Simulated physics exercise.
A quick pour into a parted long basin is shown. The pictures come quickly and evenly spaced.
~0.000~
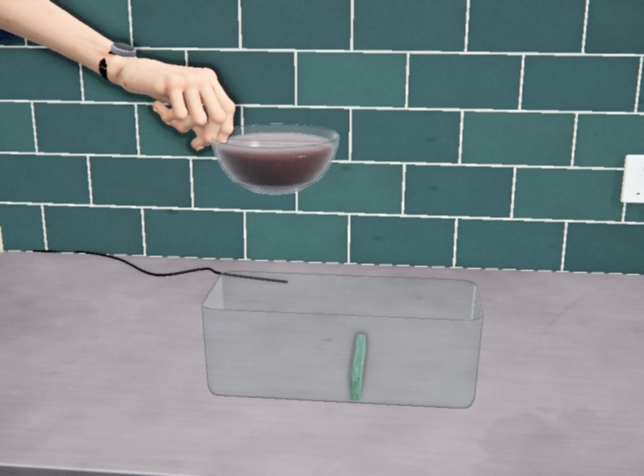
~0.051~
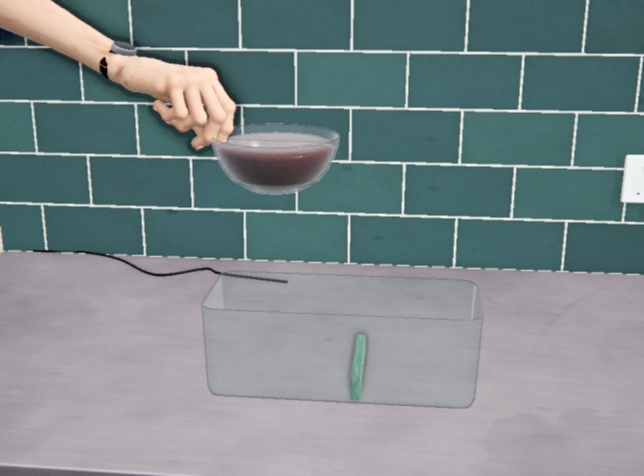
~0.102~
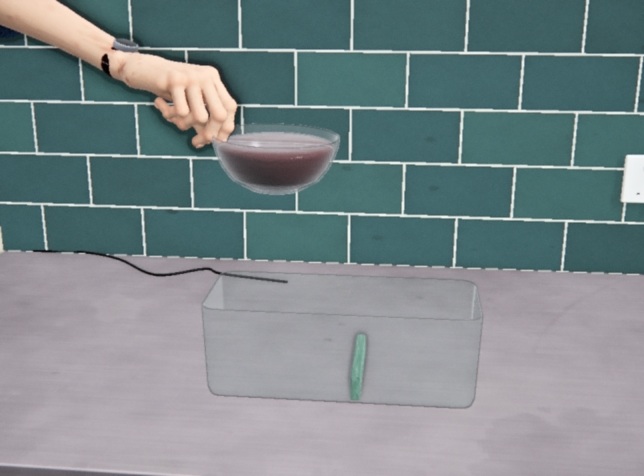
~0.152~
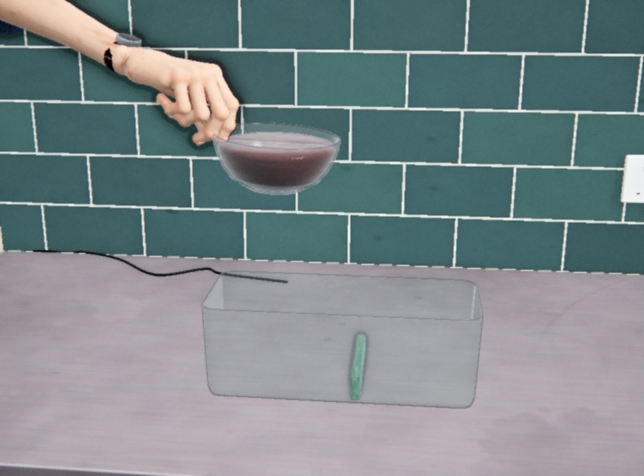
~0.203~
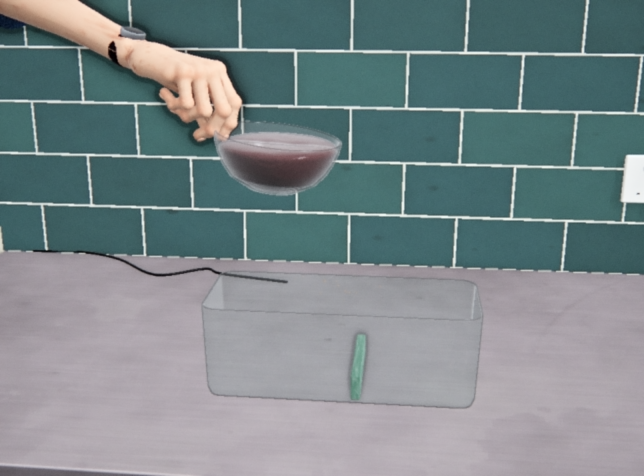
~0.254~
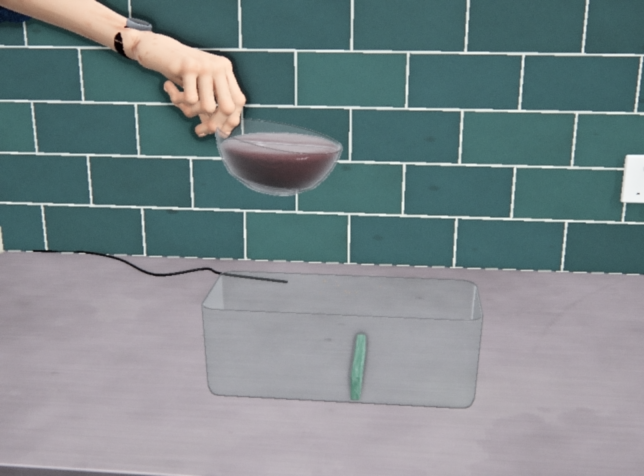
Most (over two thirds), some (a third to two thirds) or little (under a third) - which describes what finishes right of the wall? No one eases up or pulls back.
Most.
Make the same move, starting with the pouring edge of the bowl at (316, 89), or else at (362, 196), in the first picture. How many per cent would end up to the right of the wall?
The first start yields 65 per cent, the second 80 per cent.
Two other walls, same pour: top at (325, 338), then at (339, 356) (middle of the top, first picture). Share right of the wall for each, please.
About 95 % and 85 %.
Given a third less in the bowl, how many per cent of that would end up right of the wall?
80 per cent or so.
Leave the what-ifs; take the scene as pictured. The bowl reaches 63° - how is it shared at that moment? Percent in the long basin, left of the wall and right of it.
Left about 0, right about 20.
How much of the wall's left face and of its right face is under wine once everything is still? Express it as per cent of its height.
The left part 20 per cent, the right part 80.
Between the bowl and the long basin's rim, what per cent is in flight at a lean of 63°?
About 40 %.
A moment on, the bowl is tipped part way and 38 per cent is still to pour, 2 is left of the wall and 19 right of it.
Next, the bowl is tipped on its side and 1 per cent is still to pour, 14 is left of the wall and 79 right of it.
Then the bowl is tipped right over and 0 per cent is still to pour, 20 is left of the wall and 79 right of it.
Later the bowl is tipped right over and 0 per cent is still to pour, 24 is left of the wall and 75 right of it.
At rest 25 per cent lies left of the wall, 74 right of it and 1 outside.
